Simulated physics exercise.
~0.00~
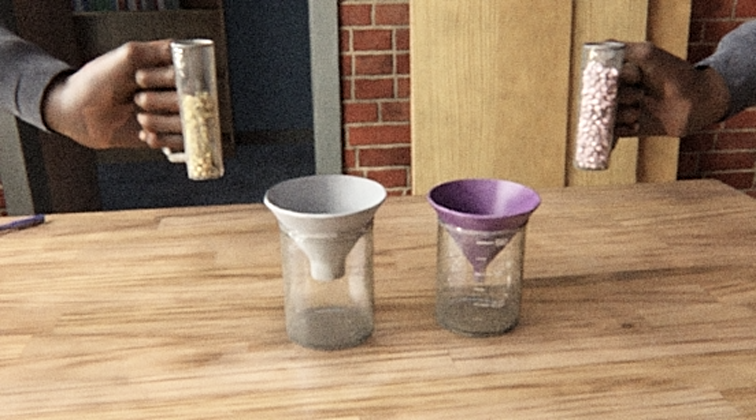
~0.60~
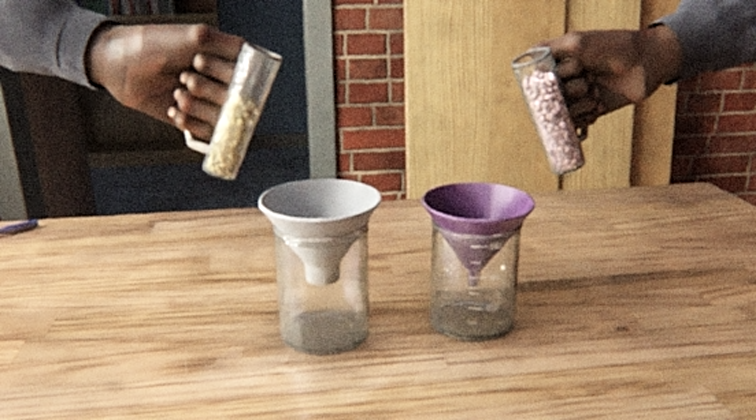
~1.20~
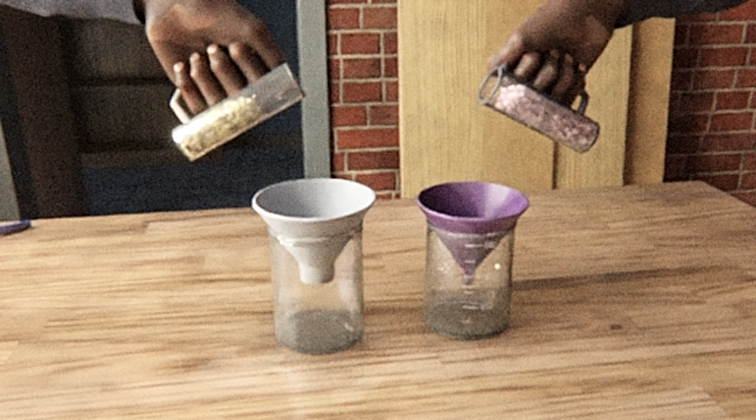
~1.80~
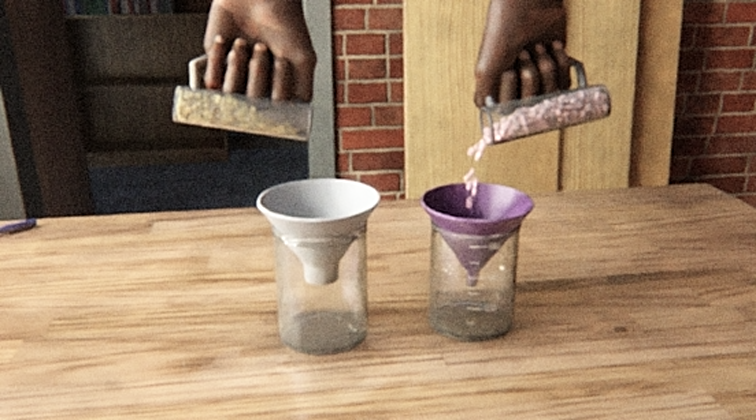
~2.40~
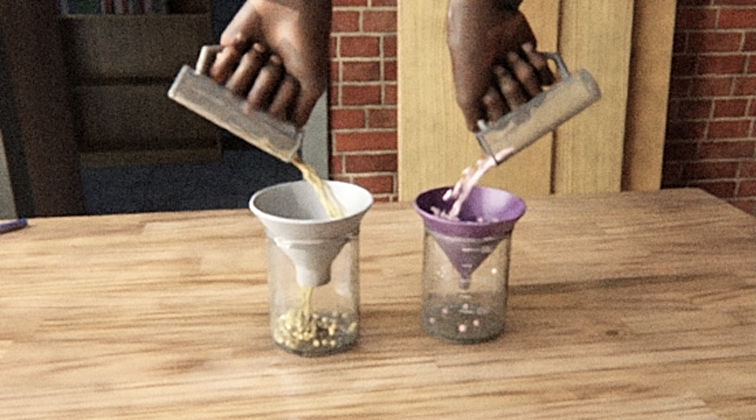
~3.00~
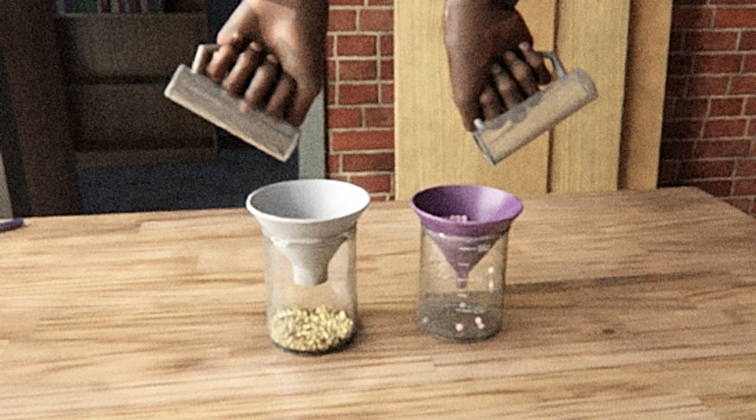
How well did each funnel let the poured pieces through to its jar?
The white funnel on the left let all of its yellow bits through into the jar. The purple funnel on the right held back most of the pink pieces, with only a few reaching the jar.
